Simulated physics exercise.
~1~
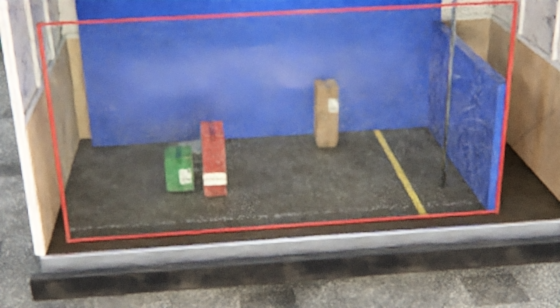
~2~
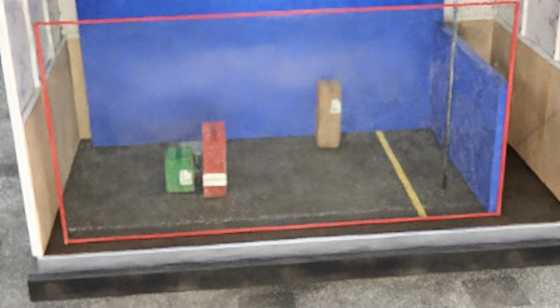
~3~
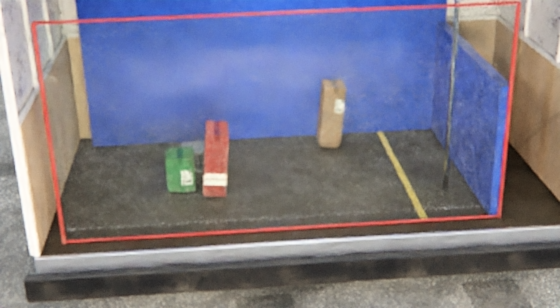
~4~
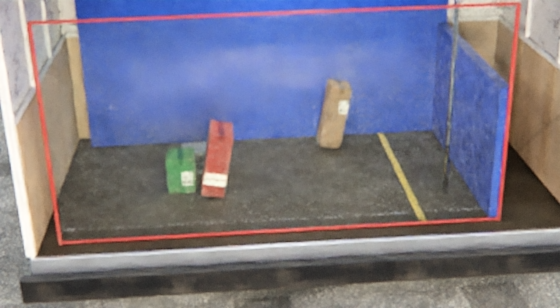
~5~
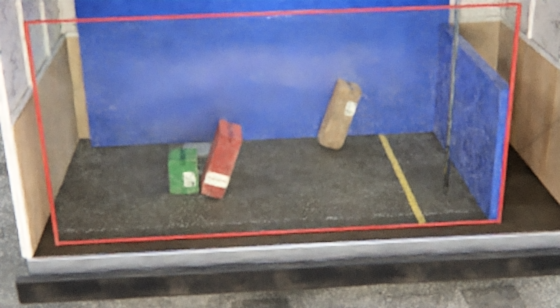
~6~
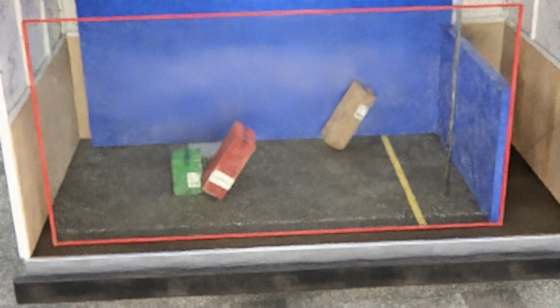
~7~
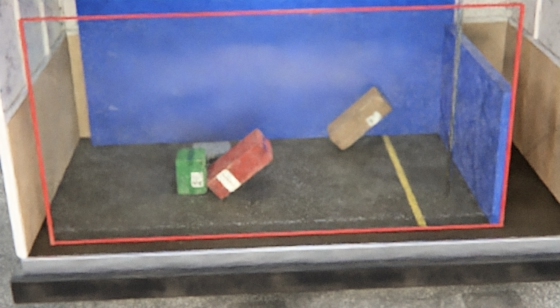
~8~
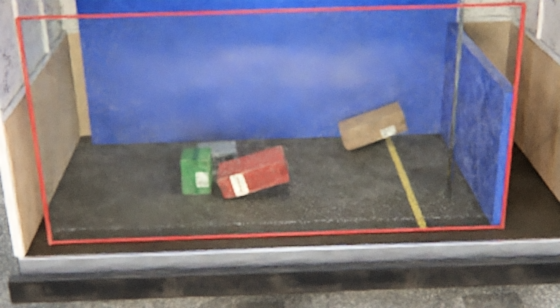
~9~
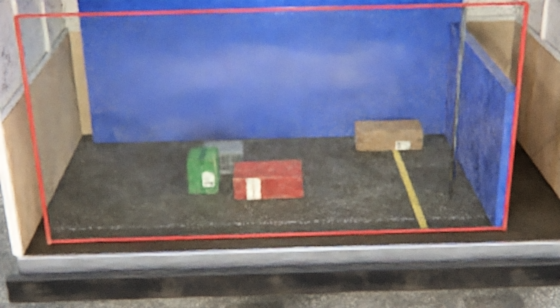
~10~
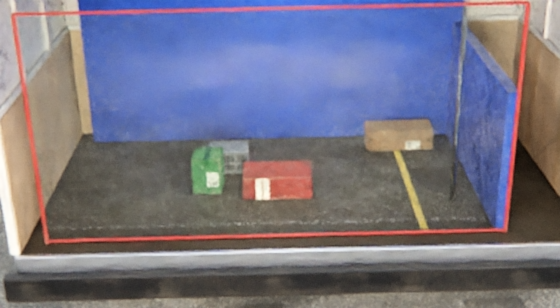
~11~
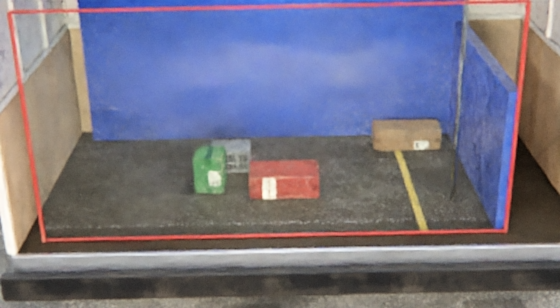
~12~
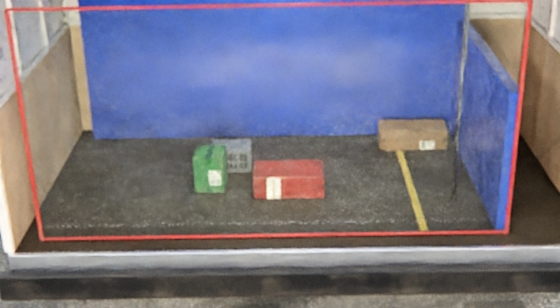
The tall red and brown boxes tipped over to the right and landed on their sides, then slid a little farther along with the upright green pack and grey crate, until only the brown box lay across the yellow line.
